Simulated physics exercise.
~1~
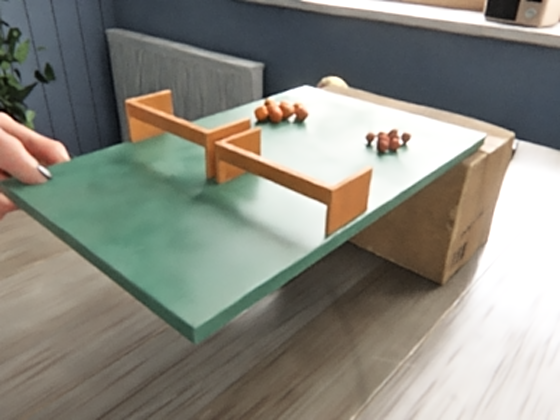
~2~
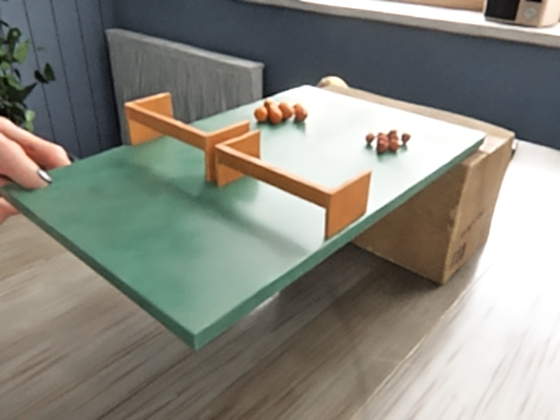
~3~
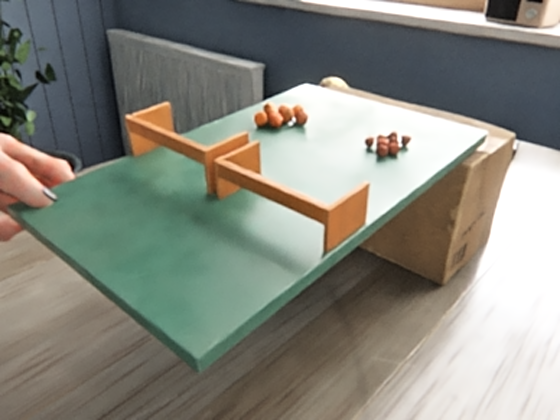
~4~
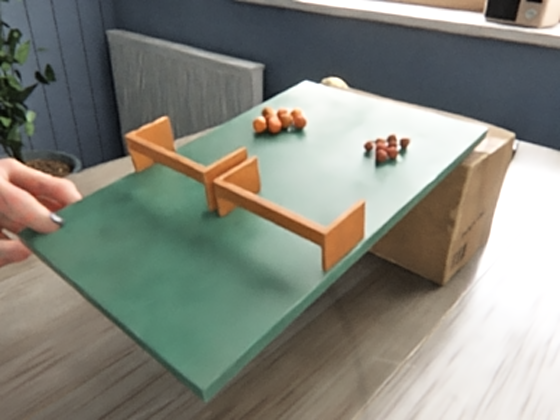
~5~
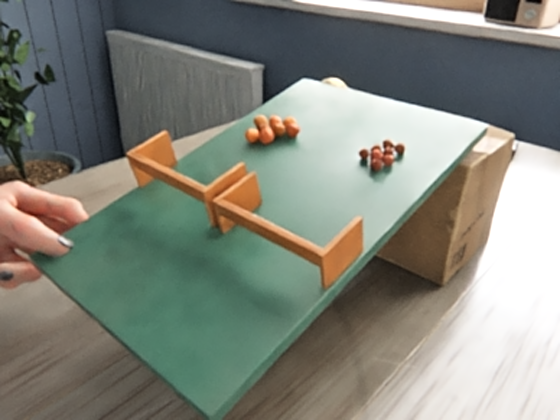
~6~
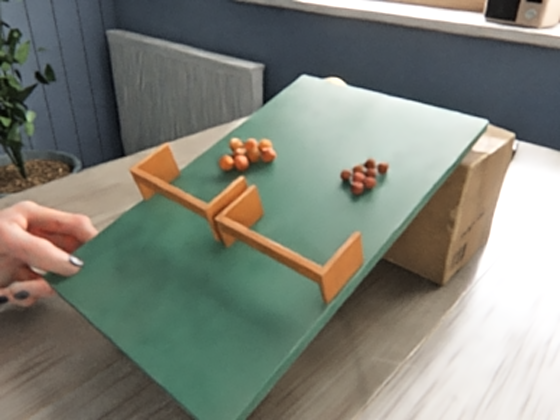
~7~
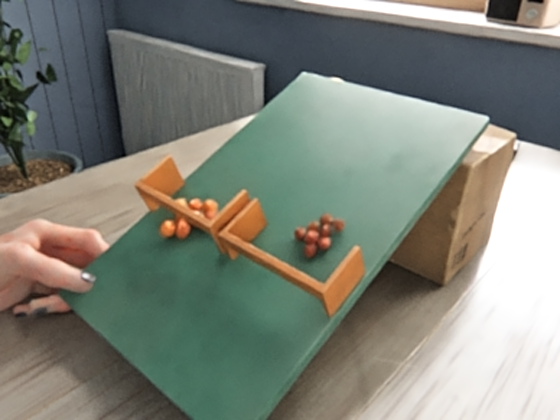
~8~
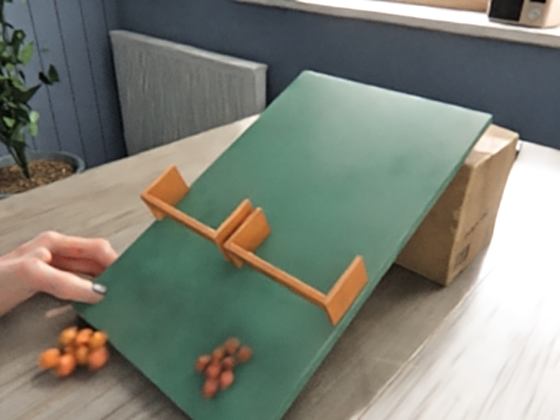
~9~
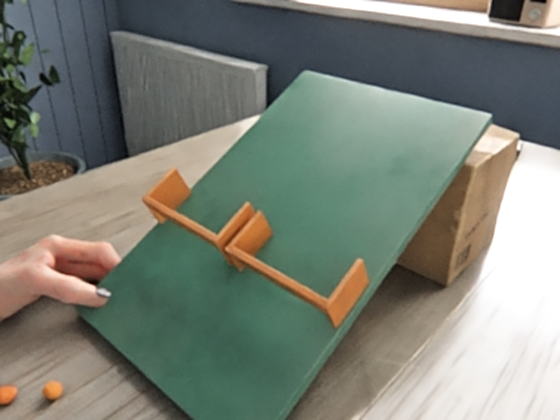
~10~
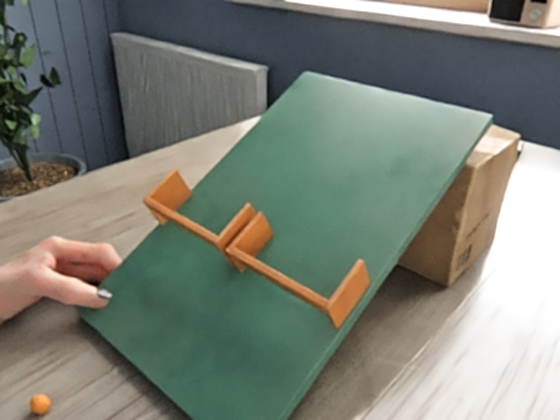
A green board carrying two orange gates and two clusters of small round things, one orange and one reddish-brown, fills the middle of a room seen from slightly above. Its far end rests on a cardboard box at the right, on a greyish wooden table, with a plant, radiator and dark blue wall behind. A hand at the left lowers the near end, steepening the slope. Both clusters begin to roll down, pass beneath the gates and spill off the lower end. The board rests tilted, the hand beside it, with one orange ball visible at lower left.
